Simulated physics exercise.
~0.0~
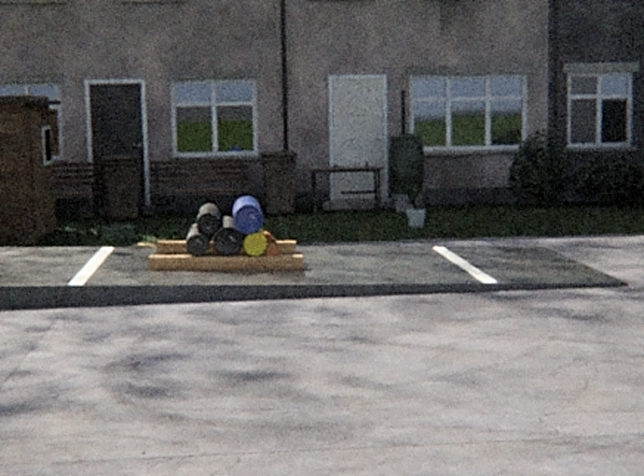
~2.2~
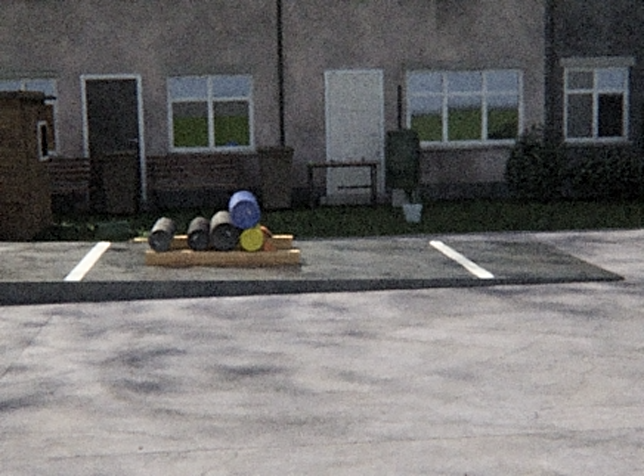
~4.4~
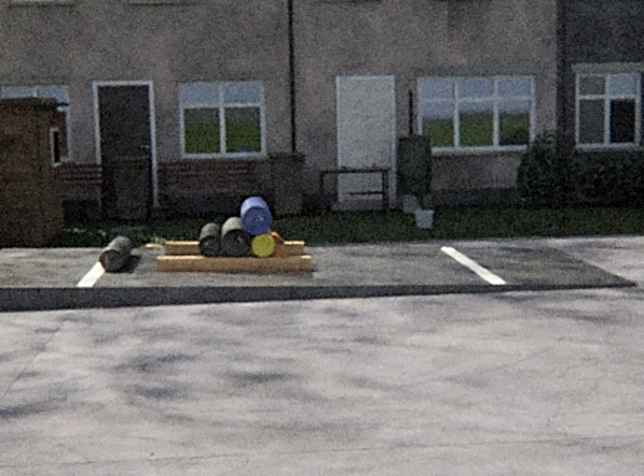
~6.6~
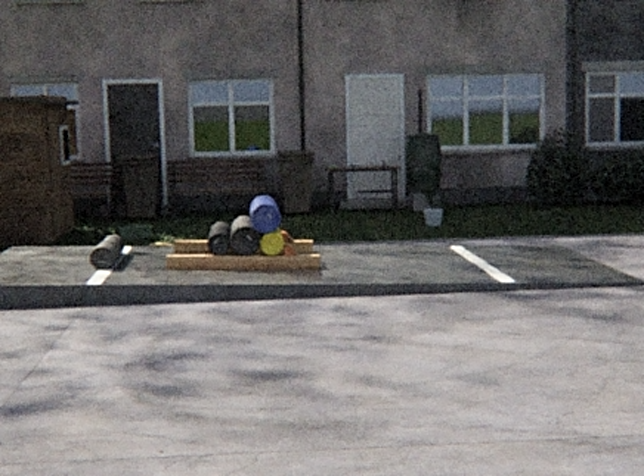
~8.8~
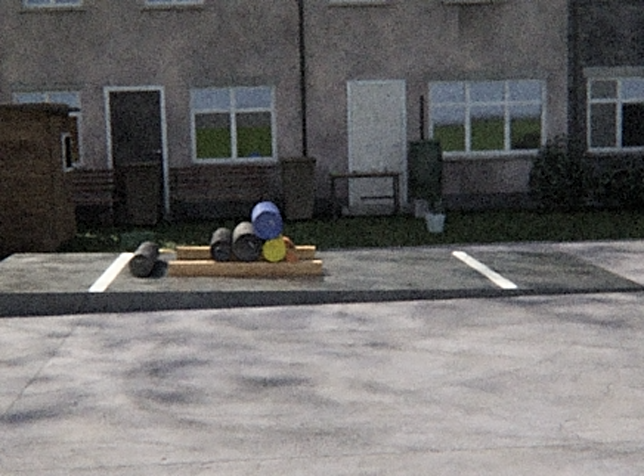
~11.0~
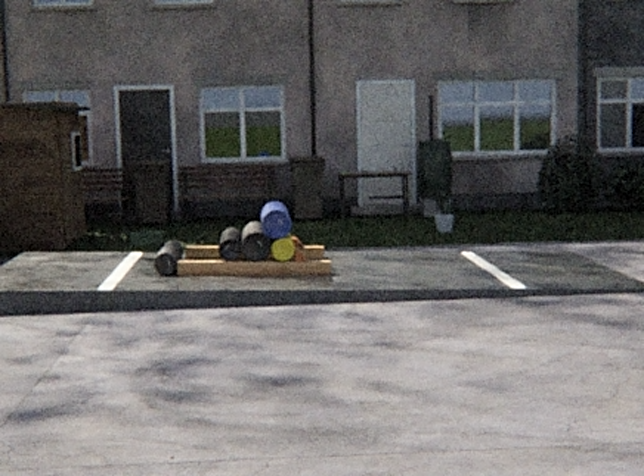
A dark cylinder drops from a small stack on timber bearers outside a row of houses, rolls left over a white line, then rolls back right and comes to rest by the bearers' left end, while the blue and yellow cylinders stay in place.
